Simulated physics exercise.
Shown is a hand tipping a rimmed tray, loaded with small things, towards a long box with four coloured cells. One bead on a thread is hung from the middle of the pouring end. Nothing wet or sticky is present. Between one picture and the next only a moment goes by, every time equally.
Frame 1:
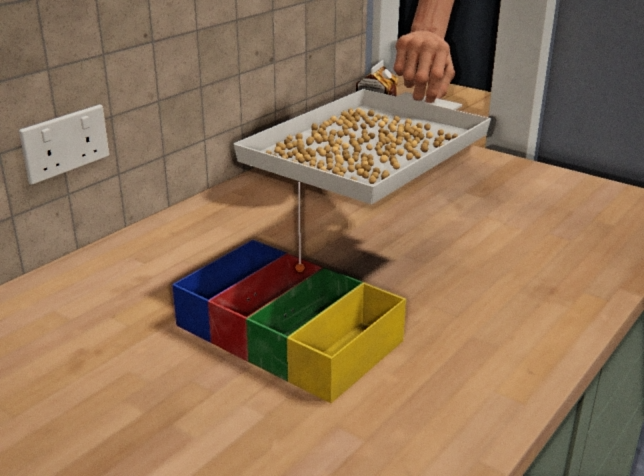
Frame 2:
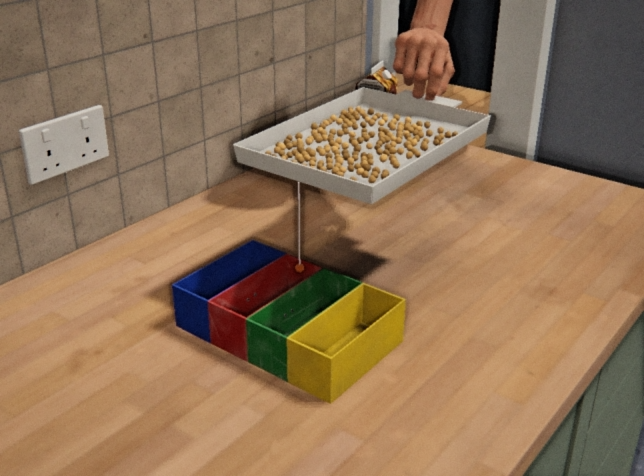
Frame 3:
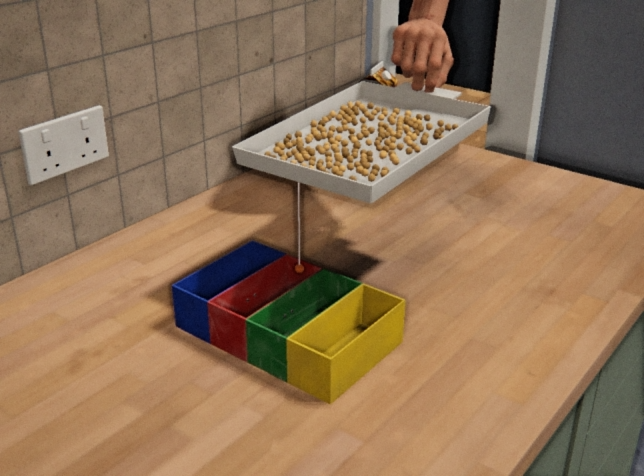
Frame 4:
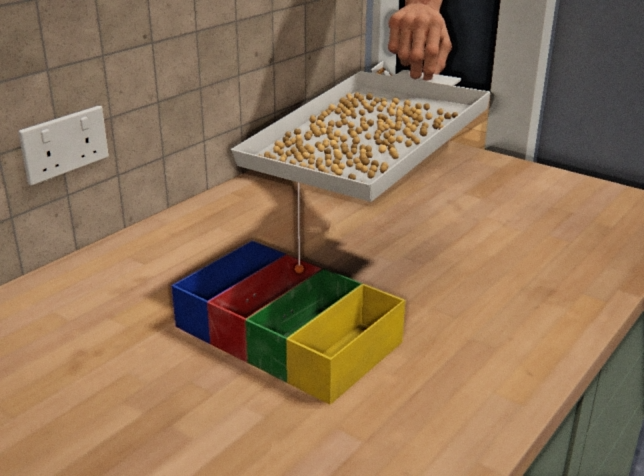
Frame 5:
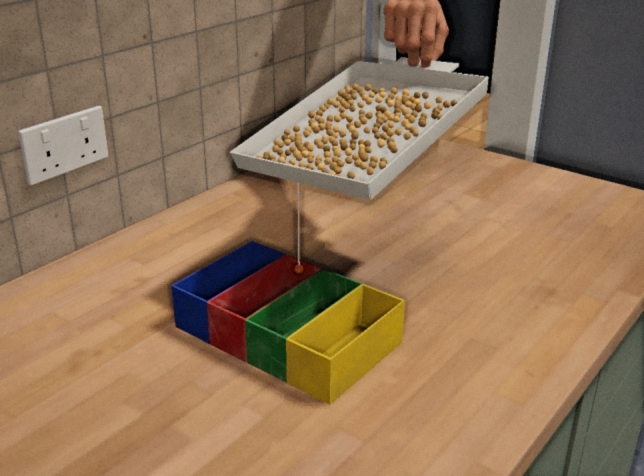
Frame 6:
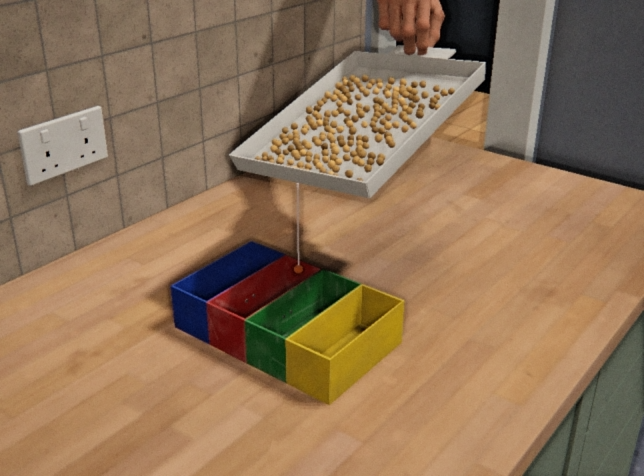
A hand raises the far end of a tray of chickpeas above four coloured cells.
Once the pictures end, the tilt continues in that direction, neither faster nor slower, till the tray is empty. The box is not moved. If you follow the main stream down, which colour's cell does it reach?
It reaches the blue cell.
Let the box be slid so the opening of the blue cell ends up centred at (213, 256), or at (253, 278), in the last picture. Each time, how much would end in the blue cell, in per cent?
20% for the first placement, 40% for the second.
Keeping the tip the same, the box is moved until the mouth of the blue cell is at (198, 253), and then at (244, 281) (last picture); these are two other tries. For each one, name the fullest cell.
Placing A: Red / placing B: Blue.
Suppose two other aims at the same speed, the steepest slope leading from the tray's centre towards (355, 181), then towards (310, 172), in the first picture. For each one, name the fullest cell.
First aim: That yellow cell. Second aim: The red cell.
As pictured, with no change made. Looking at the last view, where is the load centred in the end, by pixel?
I'd put the middle somewhere around (228, 313).
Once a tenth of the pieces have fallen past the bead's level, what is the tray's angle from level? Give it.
I'd put it at about 105 degrees.
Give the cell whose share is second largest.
The red one.
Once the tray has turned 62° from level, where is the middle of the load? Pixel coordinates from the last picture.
Look about (283, 140) in the last picture.
Just after the last frame, tray tipped steeply; almost all on the tray; just a few falling or outside the box.
A moment on, tray tipped past a quarter turn; almost all on the tray; just a few in the blue cell; just a few in the red cell; about a tenth falling or outside the box.
Further on, tray tipped past a quarter turn; roughly two thirds in the blue cell; roughly a quarter in the red cell; just a few in the green cell; just a few in the yellow cell; just a few falling or outside the box.
When it is over, tray tipped past a quarter turn; roughly two thirds in the blue cell; roughly a quarter in the red cell; just a few in the green cell; just a few in the yellow cell; just a few outside the box.
